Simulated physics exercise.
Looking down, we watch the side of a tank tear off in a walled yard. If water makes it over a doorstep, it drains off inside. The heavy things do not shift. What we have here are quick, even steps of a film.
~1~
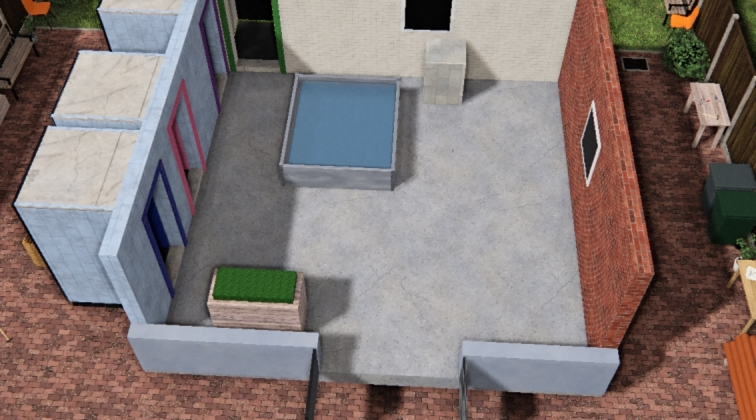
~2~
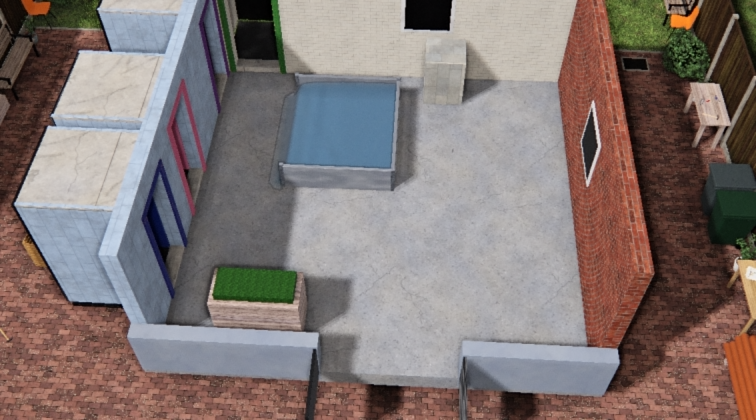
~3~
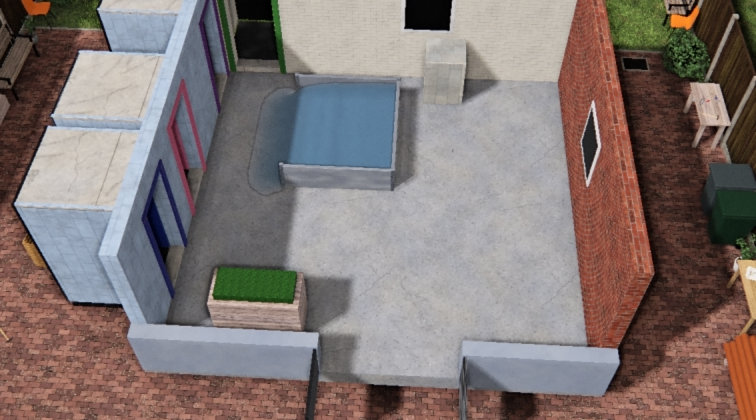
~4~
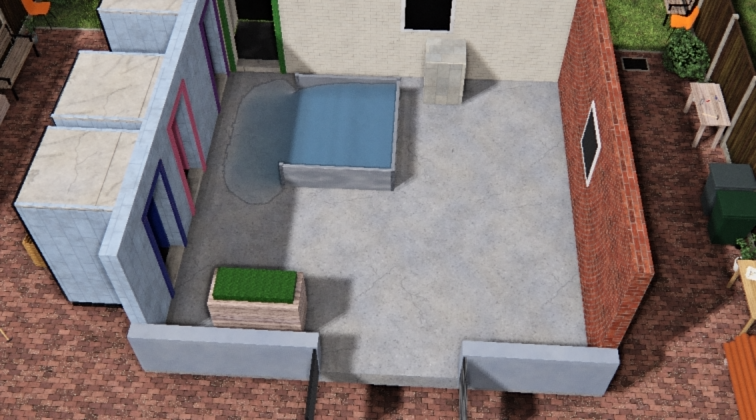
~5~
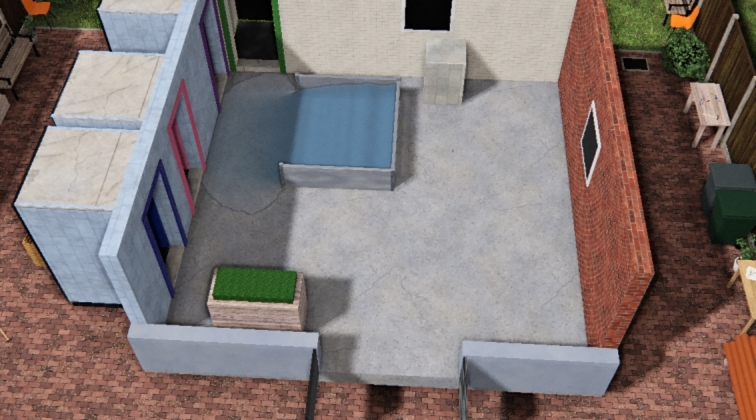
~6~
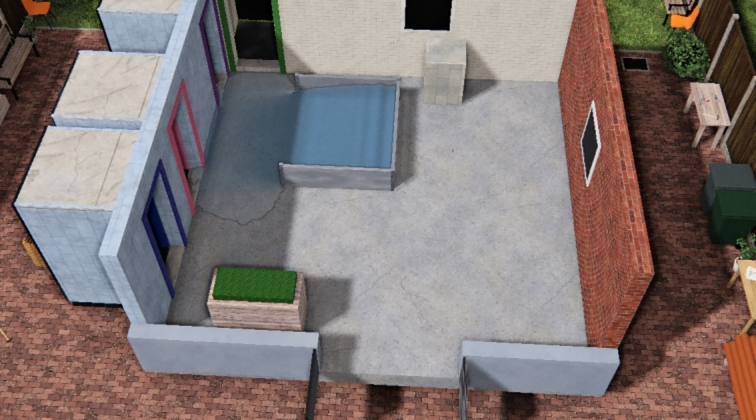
A grey-sided tank of blue water stands near the back of a walled concrete yard, seen from high above by a still camera. Doorways framed in blue, pink and green line the left and back, a green-topped planter sits lower left, and a red brick wall runs along the right. The tank's left side gives way, and water pours out leftward, spreading across the floor to the left wall and then toward the planter.
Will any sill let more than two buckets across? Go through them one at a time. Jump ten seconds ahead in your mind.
Outcome: Pink door: Limit exceeded, purple door: Limit exceeded, green door: Limit exceeded, blue door: Limit exceeded.
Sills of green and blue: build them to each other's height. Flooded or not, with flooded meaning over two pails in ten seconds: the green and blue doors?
Green door: Above the mark; blue door: Below the mark.
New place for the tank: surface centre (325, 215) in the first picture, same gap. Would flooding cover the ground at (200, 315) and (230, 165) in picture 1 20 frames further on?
The first spot is inundated and the second is inundated.
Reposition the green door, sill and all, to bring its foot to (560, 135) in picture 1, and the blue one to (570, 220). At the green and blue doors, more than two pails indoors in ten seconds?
Result - green door remains within the limit; blue door remains within the limit.
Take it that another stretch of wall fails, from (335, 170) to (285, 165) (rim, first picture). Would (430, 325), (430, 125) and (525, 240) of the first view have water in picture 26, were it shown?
Submerged, untouched, untouched.
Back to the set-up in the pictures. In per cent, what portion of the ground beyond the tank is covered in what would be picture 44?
Share estimate: About 60 per cent.
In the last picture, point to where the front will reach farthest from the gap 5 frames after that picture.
My estimate: Roughly (184, 254).
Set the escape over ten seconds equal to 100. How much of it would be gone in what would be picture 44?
Around 85 percent.
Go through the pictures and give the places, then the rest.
The water tank at (343, 123) is whole and still, in the first picture.
Water pours out at (293, 132) and has run to (277, 186), in the second picture.
Water pours out at (293, 133) and has run to (263, 191), in the third picture.
Water pours out at (293, 134) and has run to (252, 198), in the fourth picture.
The front is at (248, 83), out from the gap at (293, 134), in the fifth picture.
The front is at (197, 201), out from the gap at (293, 134), in the sixth picture.
A moment on, water covers 15 % of the floor; the pink door under two buckets in, the purple door over two buckets in, the green door wet at the sill, nothing in, the blue door not reached.
Next, water covers 20 % of the floor; the pink door over two buckets in, the purple door far over two buckets in, the green door under two buckets in, the blue door wet at the sill, nothing in.
Then, water covers 35 % of the floor; the pink door far over two buckets in, the purple door far over two buckets in, the green door over two buckets in, the blue door under two buckets in.
Later, water covers 60 % of the floor; the pink door far over two buckets in, the purple door far over two buckets in, the green door far over two buckets in, the blue door under two buckets in.
In the end, water covers 75 % of the floor; the pink door far over two buckets in, the purple door far over two buckets in, the green door far over two buckets in, the blue door over two buckets in.
